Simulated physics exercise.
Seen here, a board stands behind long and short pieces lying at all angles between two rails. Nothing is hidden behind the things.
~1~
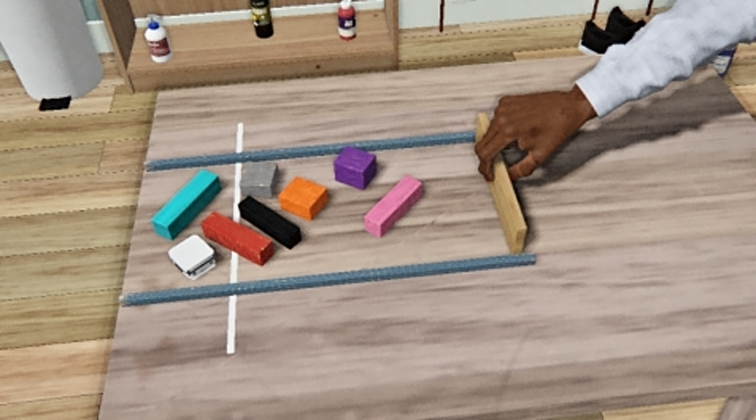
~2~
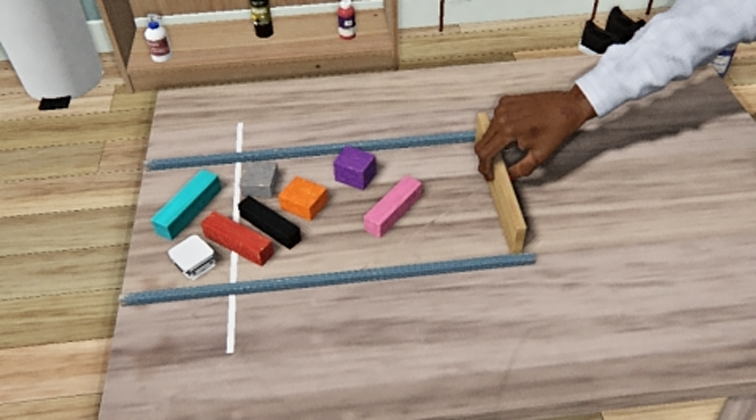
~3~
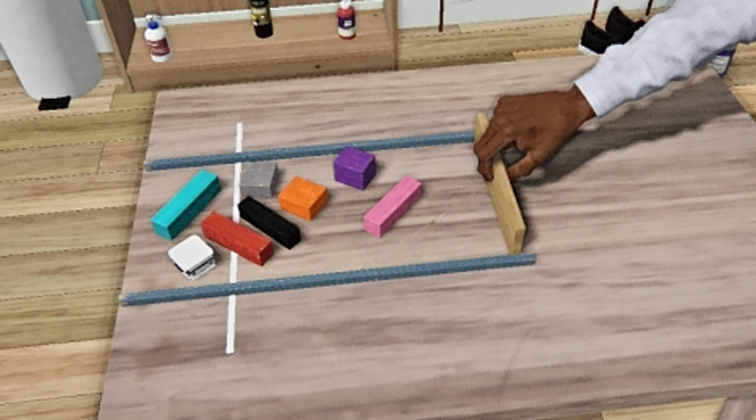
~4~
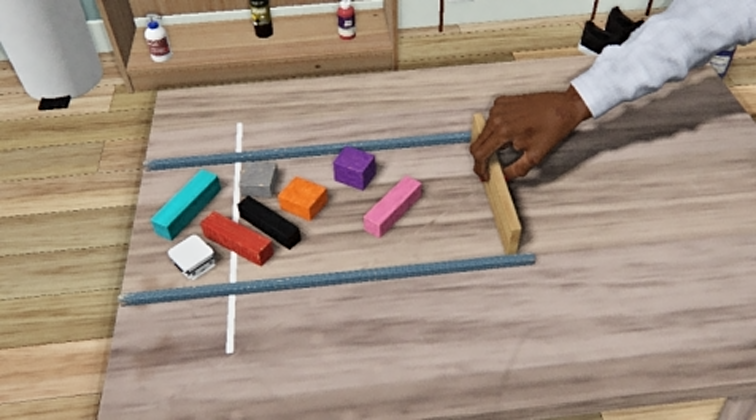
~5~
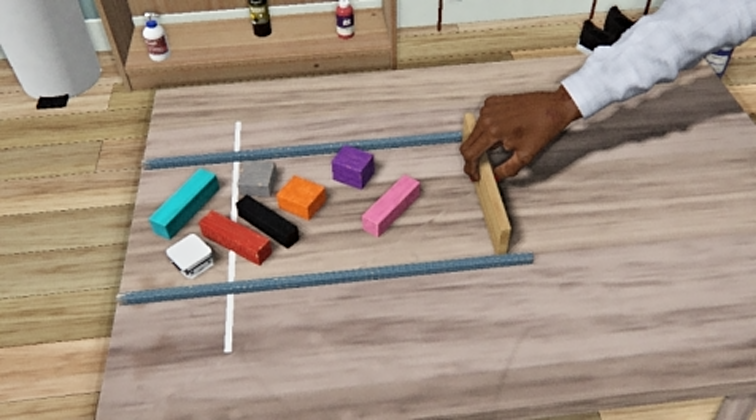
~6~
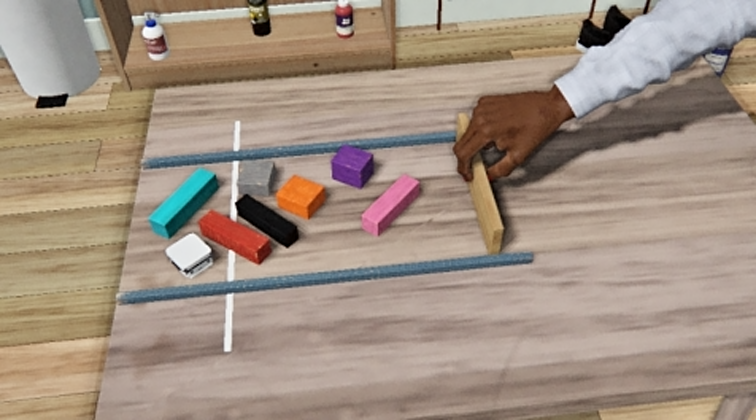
On a wooden tabletop, a hand sliding an upright board slightly left between two rails, the scattered coloured blocks lying still.
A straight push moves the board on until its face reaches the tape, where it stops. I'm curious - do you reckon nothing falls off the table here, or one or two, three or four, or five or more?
I'd say nothing falls off.
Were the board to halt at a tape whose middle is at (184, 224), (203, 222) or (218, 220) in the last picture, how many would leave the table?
Tallies in the order asked: 2, 1, 0.
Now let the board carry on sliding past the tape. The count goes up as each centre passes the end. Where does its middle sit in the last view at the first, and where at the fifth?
Pixels, in order: Around (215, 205), around (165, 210).
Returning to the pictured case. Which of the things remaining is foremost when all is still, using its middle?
Foremost is the turquoise stick.
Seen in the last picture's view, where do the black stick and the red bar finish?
Black stick: About (176, 232); red bar: About (187, 255).
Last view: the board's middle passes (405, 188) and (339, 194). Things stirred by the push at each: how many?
At the first spot the count is 1, and at the second it is 3.
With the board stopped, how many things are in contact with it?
Contact count: 2.
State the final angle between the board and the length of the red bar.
It is near 55° out of line.
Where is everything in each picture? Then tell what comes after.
In the first frame, turquoise stick (188, 204); white case (193, 259); red bar (238, 238); board (498, 181); tape (236, 221).
In the second frame, white case (193, 258); pink bar (394, 206).
In the third frame, red bar (237, 239); grey block (259, 179).
In the fourth frame, turquoise stick (187, 204); purple block (355, 168).
In the fifth frame, white case (191, 258); orange block (302, 198).
In the sixth frame, turquoise stick (185, 202); white case (190, 257); red bar (235, 237); board (477, 181); tape (233, 219).
Early on, none off yet; turquoise stick at rest near (185, 202); white case at rest near (190, 257); red bar at rest near (235, 237).
A while later, none off yet; turquoise stick at rest near (184, 203); white case at rest near (189, 259); red bar travelled a little near (220, 245).
Finally, the number that fall off is zero.
